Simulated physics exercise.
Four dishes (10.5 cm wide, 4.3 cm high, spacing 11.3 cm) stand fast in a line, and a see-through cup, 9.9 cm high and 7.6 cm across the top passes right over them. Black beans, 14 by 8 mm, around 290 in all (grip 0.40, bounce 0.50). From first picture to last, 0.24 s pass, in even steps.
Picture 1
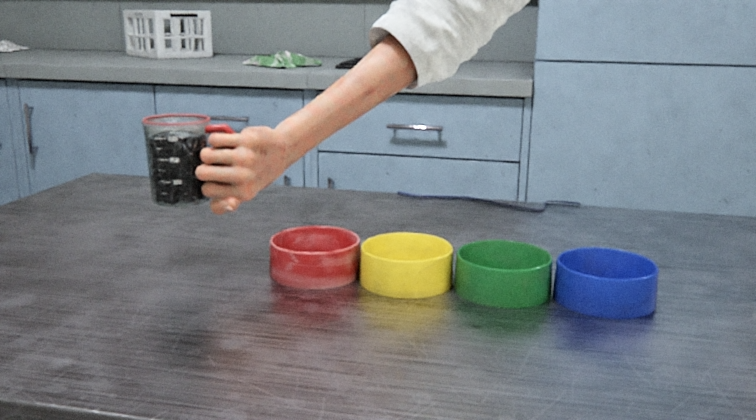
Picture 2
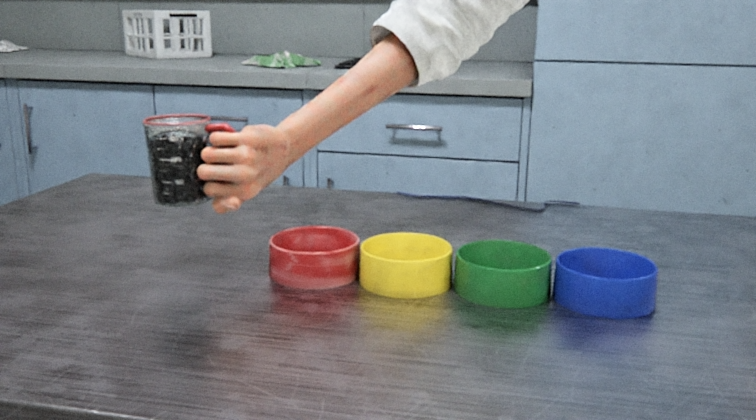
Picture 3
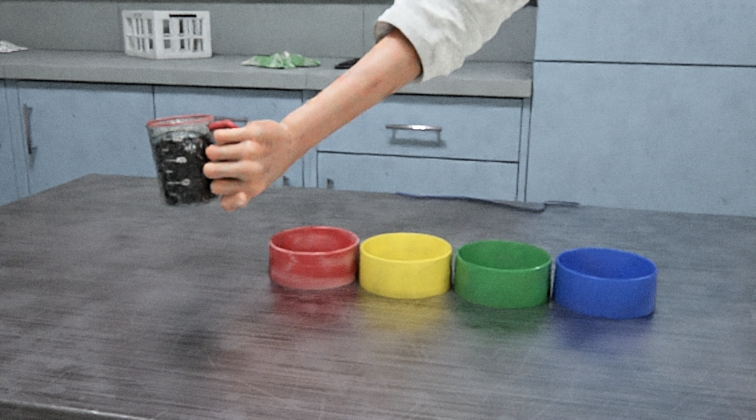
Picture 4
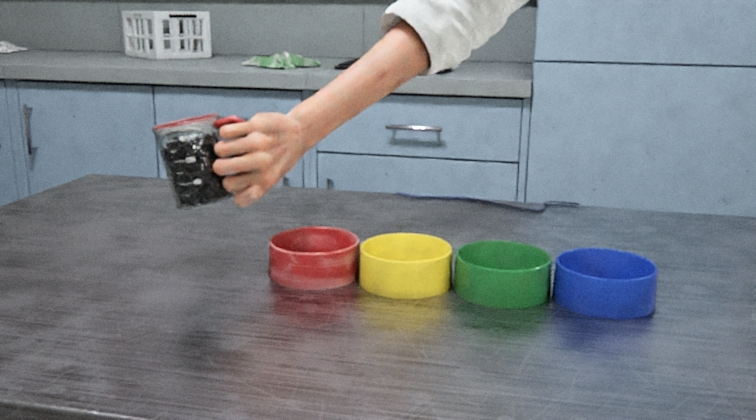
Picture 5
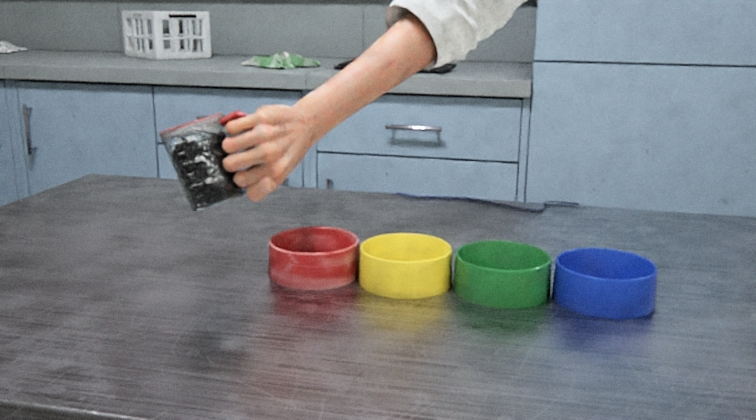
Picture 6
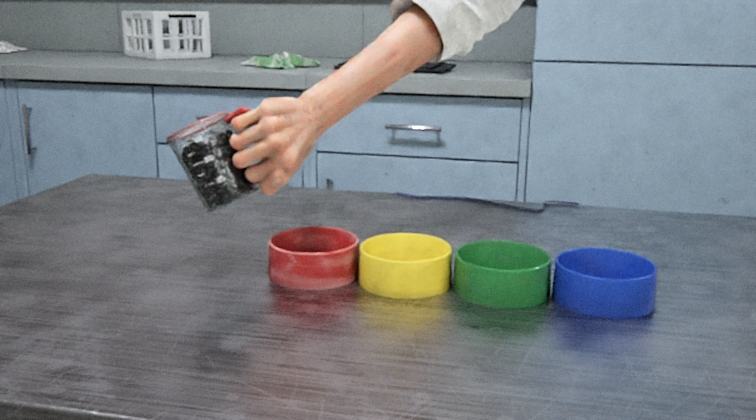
In a room with blue cabinets, a hand holds a clear cup of black beans above a dark table with red, yellow, green and blue dishes, then moves it slightly right while tilting it to the left.
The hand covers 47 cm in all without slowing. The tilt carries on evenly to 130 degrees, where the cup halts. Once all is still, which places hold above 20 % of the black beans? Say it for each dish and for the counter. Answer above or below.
Red: Above, blue: Below, green: Below, yellow: Above, counter: Below.
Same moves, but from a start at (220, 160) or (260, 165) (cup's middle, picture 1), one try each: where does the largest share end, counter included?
Most goes to: Yellow; yellow.
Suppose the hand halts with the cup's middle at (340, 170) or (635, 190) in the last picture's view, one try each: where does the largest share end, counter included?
The winner: Red; red.
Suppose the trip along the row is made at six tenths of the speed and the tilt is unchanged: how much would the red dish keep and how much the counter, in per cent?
Then: Red 30, counter 70.
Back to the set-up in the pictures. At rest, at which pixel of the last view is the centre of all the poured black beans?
At about (341, 265).
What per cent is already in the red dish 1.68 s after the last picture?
About 50 per cent by then.
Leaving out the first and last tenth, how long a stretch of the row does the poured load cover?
About 13 cm.
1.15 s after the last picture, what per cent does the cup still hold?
Some 0 per cent of the load.
Then, 0.69 s after the last picture, tilt 125 degrees; cup holds 65 %, red 30 %.
Then, 1.15 s after the last picture, tilt 130 degrees; cup holds 0 %, red 50 %, yellow 35 %.
Then, 1.68 s after the last picture, tilt 130 degrees; cup holds 0 %, red 50 %, yellow 35 %.
In the end, red 50 %, blue 0 %, green 0 %, yellow 35 %, counter 15 %.
